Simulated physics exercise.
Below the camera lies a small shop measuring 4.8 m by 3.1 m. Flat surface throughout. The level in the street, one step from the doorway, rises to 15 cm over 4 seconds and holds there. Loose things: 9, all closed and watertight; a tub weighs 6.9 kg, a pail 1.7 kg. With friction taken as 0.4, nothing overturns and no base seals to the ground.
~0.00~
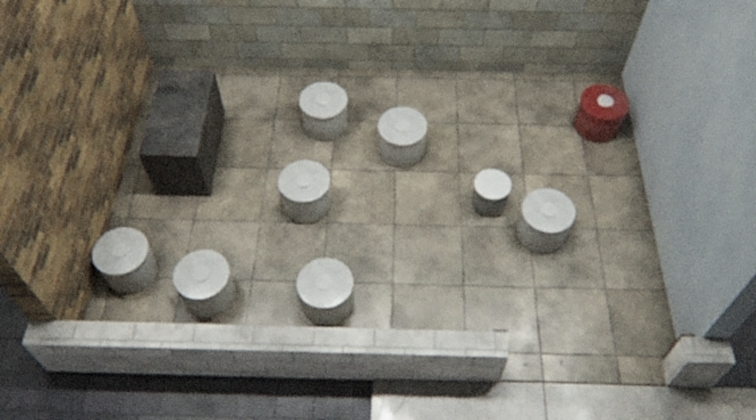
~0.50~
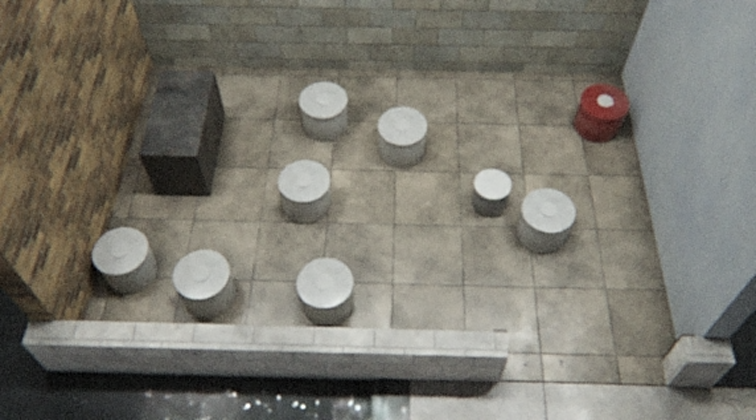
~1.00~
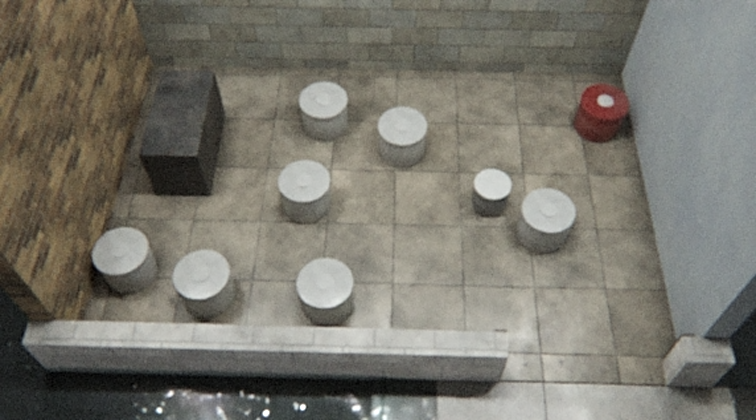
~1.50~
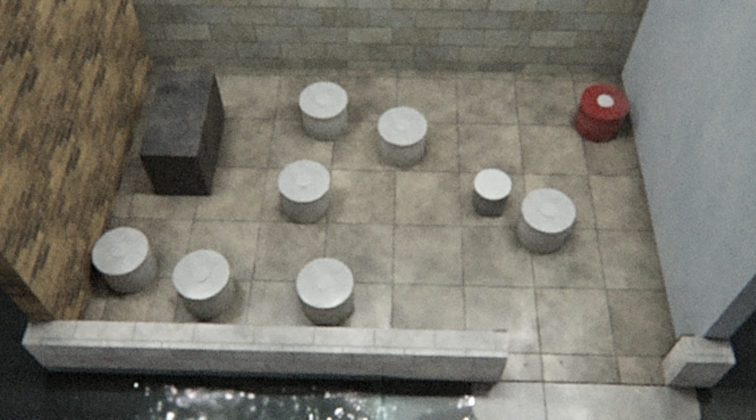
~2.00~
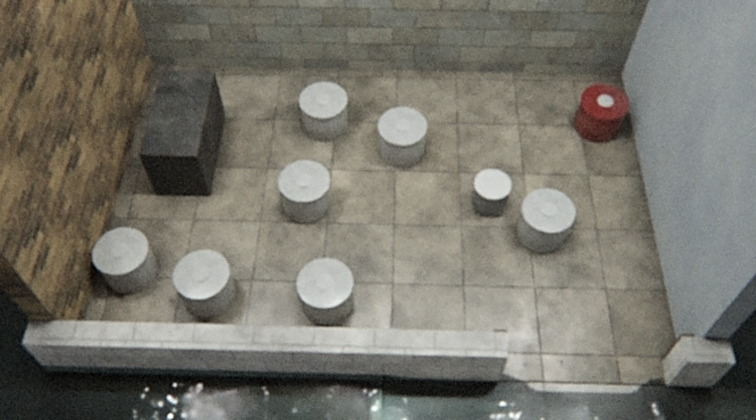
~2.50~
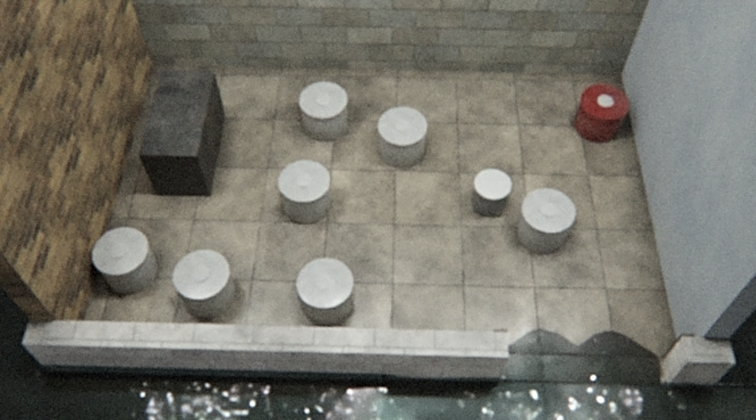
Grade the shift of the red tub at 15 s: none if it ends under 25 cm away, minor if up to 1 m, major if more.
The shift is major.
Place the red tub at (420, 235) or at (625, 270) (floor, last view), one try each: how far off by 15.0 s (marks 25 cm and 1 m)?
Going in order, it gets a small push and then it gets pushed a long way.
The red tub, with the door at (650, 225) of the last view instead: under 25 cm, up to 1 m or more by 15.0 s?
Then the red tub is left almost untouched.
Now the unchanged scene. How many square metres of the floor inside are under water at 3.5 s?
About 1.5 m2.
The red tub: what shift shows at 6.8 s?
Around 60 cm from the start by that time.
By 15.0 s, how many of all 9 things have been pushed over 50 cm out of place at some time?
Count: 8.
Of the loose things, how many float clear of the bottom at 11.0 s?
At that instant the tally stands at 4.
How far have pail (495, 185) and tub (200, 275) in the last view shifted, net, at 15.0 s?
Net displacement, in order: 250 cm; 60 cm.
After 3.5 s the red tub is near (605, 101), 0.0 m from its start, aground; 0 afloat.
After 6.8 s the red tub is near (544, 62), 0.7 m from its start, afloat; 3 afloat.
After 11.0 s the red tub is near (284, 137), 3.0 m from its start, afloat; 4 afloat.
After 15.0 s the red tub is near (390, 260), 2.7 m from its start, afloat; 9 afloat.
